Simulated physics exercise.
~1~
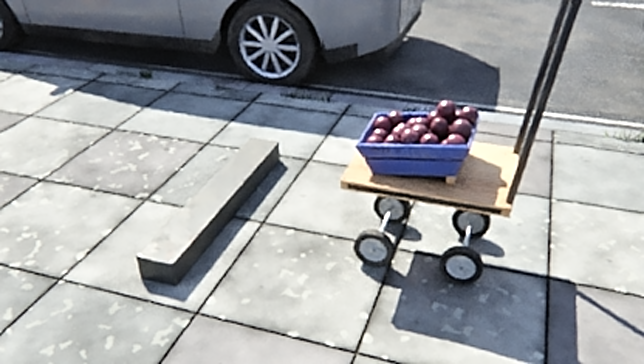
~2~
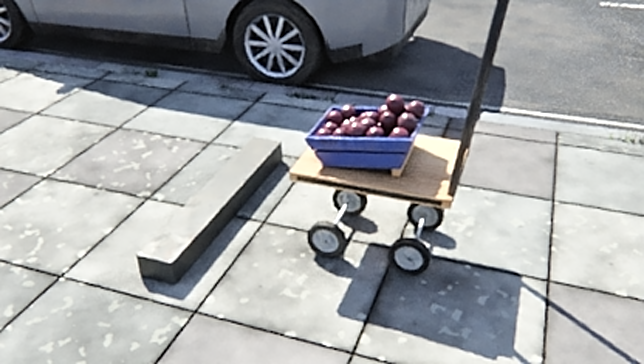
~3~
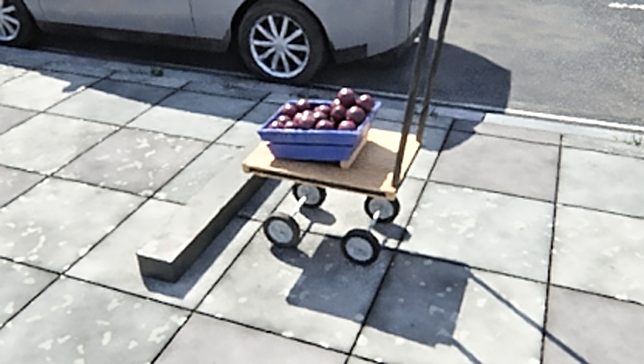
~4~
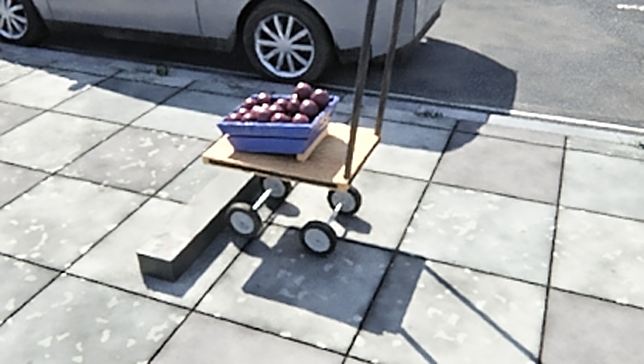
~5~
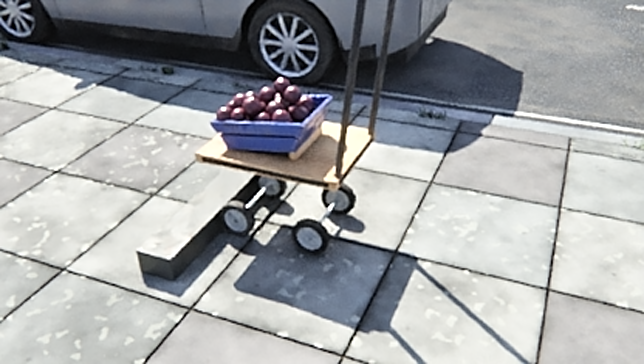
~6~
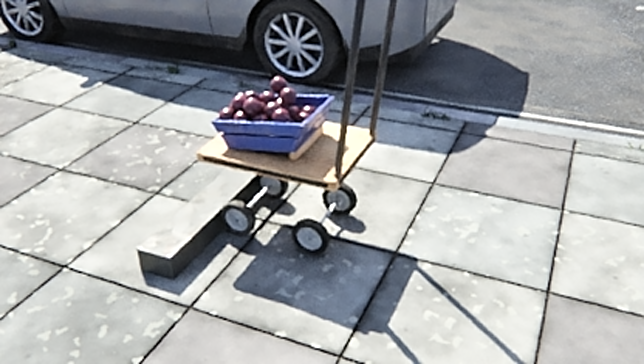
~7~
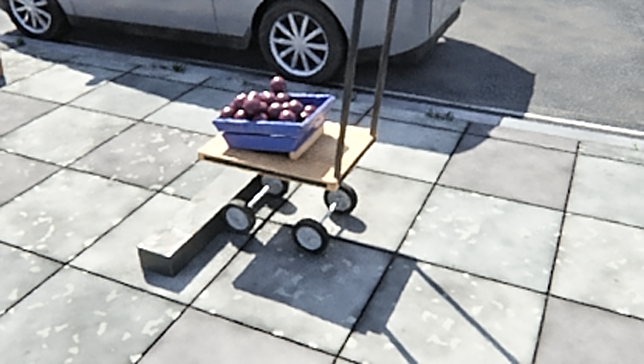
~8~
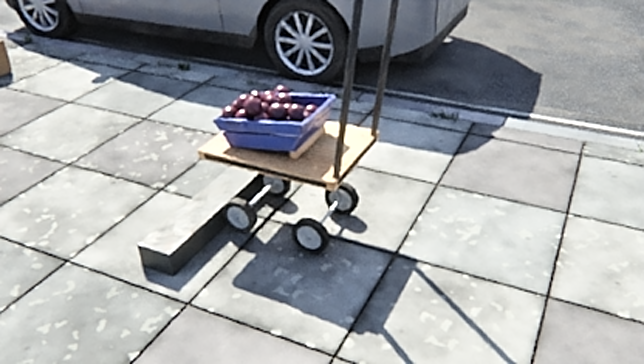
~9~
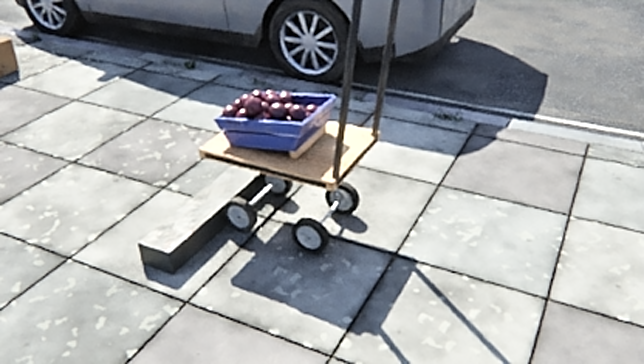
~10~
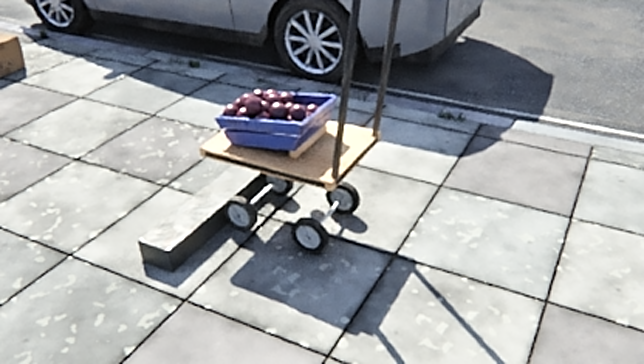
The video shows a flatbed trolley carrying a blue tub of dark red onions leftward across sunlit paving beside a parked silver car, until it stops against a beam on the ground. The onions shift and settle in the tub, and the trolley stays still with most of them aboard.
